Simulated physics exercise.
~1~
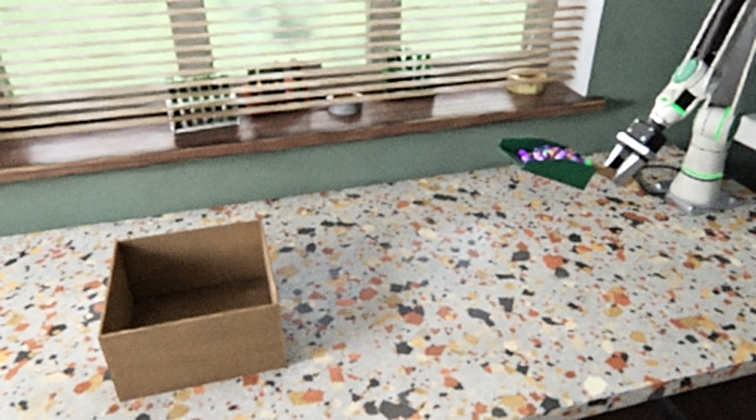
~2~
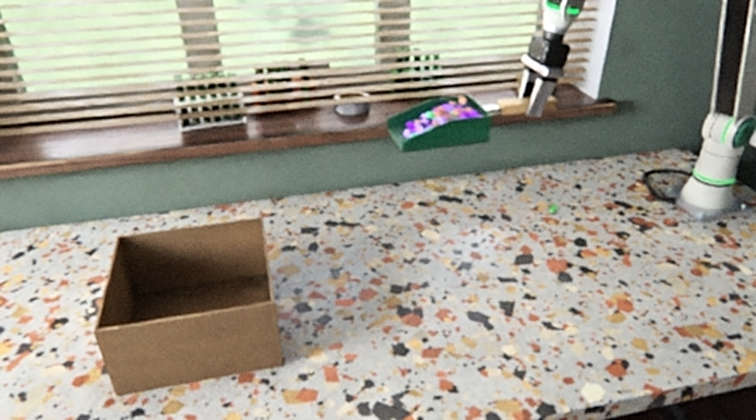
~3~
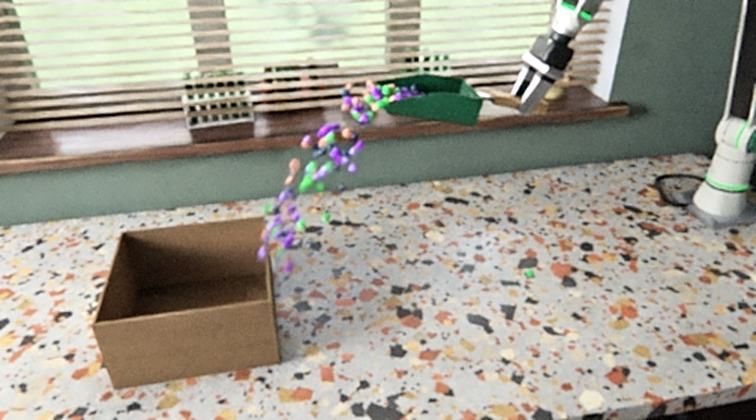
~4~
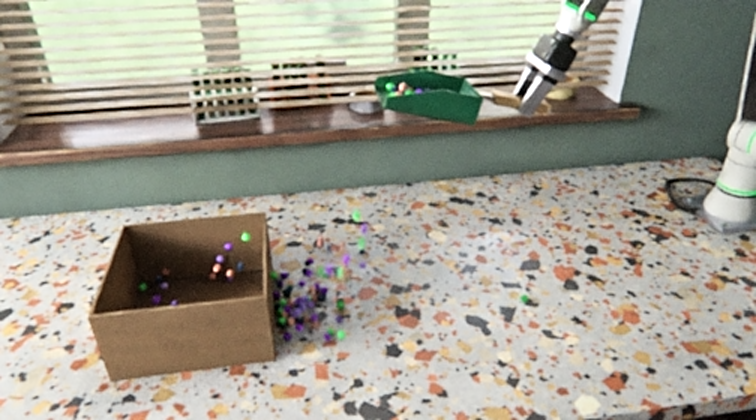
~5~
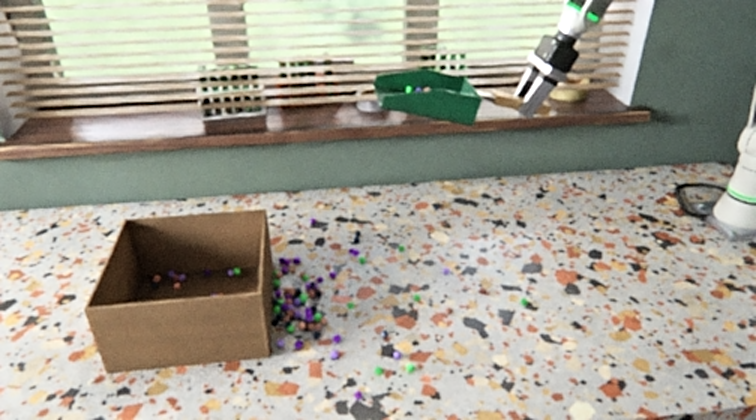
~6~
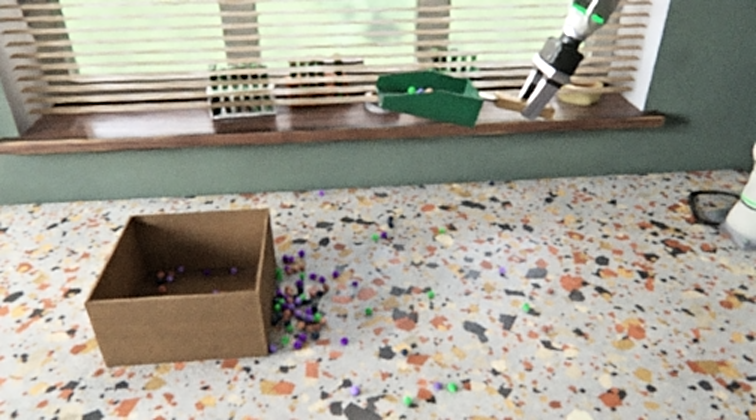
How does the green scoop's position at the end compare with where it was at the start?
At the end the scoop is higher and further left, held up in front of the window area, whereas at the start it was low over the right side of the counter.
